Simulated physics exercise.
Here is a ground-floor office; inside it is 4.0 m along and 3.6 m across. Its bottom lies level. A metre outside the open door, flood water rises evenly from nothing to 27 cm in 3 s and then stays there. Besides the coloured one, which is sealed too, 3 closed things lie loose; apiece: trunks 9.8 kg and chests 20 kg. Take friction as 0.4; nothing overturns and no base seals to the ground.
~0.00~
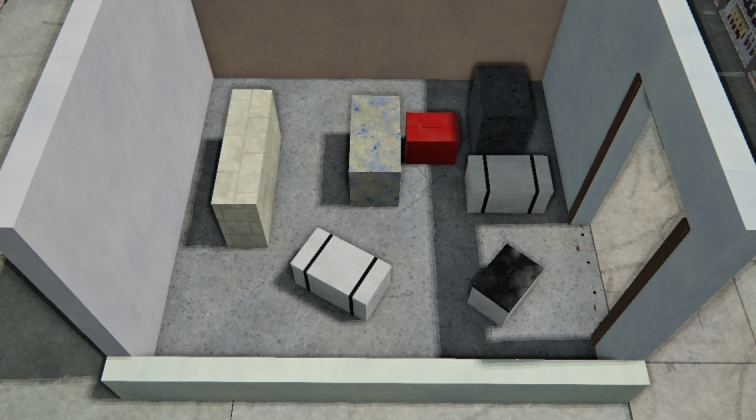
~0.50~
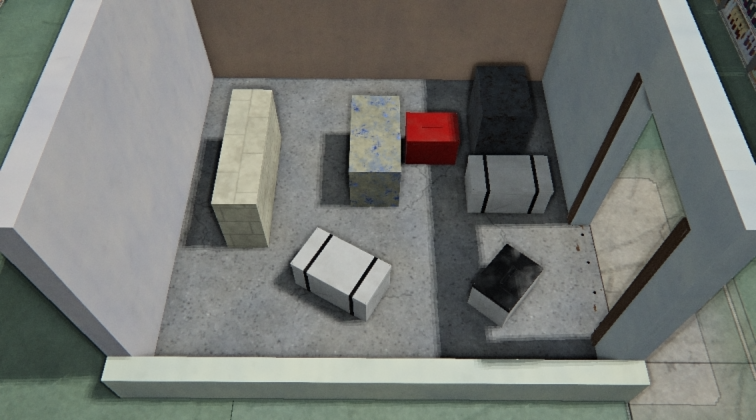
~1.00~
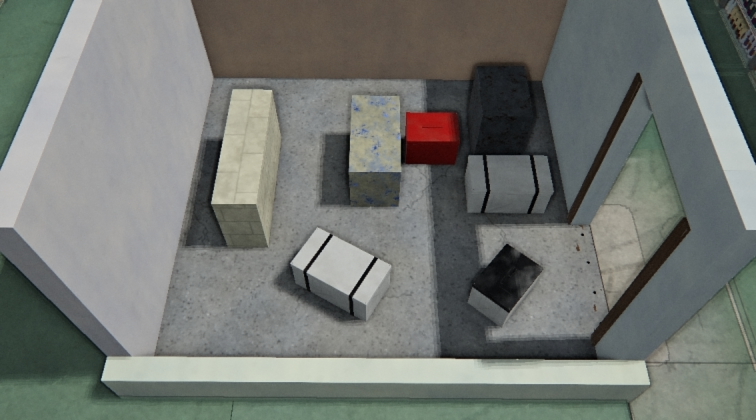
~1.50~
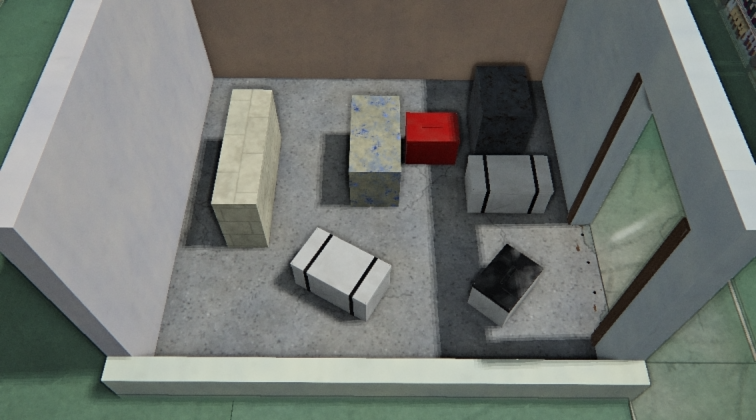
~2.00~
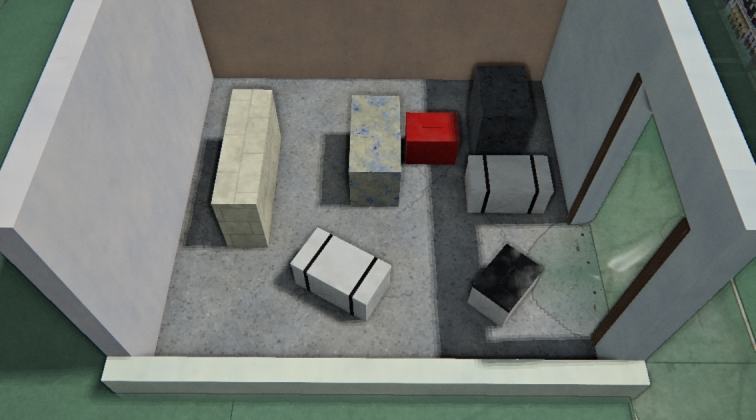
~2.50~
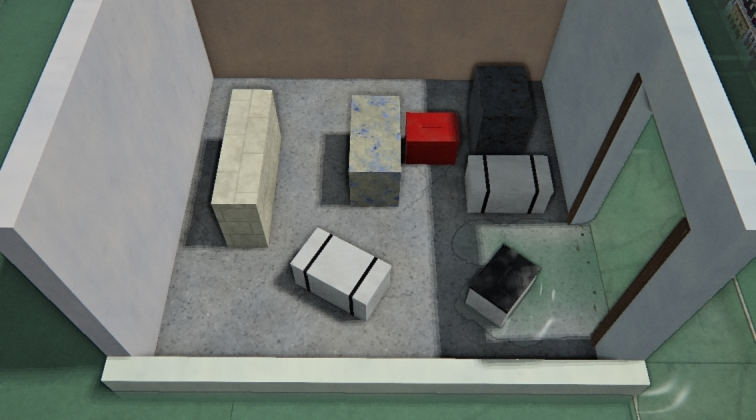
Greenish water spreading over the paving around a roofless room, then creeping through the doorway at right and around a dark-topped box.
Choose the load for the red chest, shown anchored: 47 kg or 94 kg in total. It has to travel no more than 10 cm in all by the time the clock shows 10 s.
For it, the lower weight is enough.
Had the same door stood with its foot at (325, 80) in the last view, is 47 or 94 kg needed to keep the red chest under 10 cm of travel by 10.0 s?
In that case the lower weight is enough.
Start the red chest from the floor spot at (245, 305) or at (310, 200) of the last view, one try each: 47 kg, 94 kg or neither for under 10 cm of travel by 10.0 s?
In that order: Only the larger holds; only the larger holds.
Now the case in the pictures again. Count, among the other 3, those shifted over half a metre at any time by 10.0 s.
2 of them.
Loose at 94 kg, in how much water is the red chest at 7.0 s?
About 7 cm.
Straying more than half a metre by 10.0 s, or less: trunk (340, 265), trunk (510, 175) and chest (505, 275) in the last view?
In that order: More, less, more.
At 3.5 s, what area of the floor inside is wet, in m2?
About 4.0 m2.
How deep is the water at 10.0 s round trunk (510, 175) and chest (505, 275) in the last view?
Roughly 10 and 18 cm.
After 3.5 s the red chest would be 0 cm from its start with 47 kg and 0 cm from its start with 94 kg; 2 cm of water round it then.
After 4.5 s the red chest would be 0 cm from its start with 47 kg and 0 cm from its start with 94 kg; 6 cm of water round it then.
After 7.0 s the red chest would be 0 cm from its start with 47 kg and 0 cm from its start with 94 kg; 7 cm of water round it then.
After 10.0 s the red chest would be 0 cm from its start with 47 kg and 0 cm from its start with 94 kg; 10 cm of water round it then.
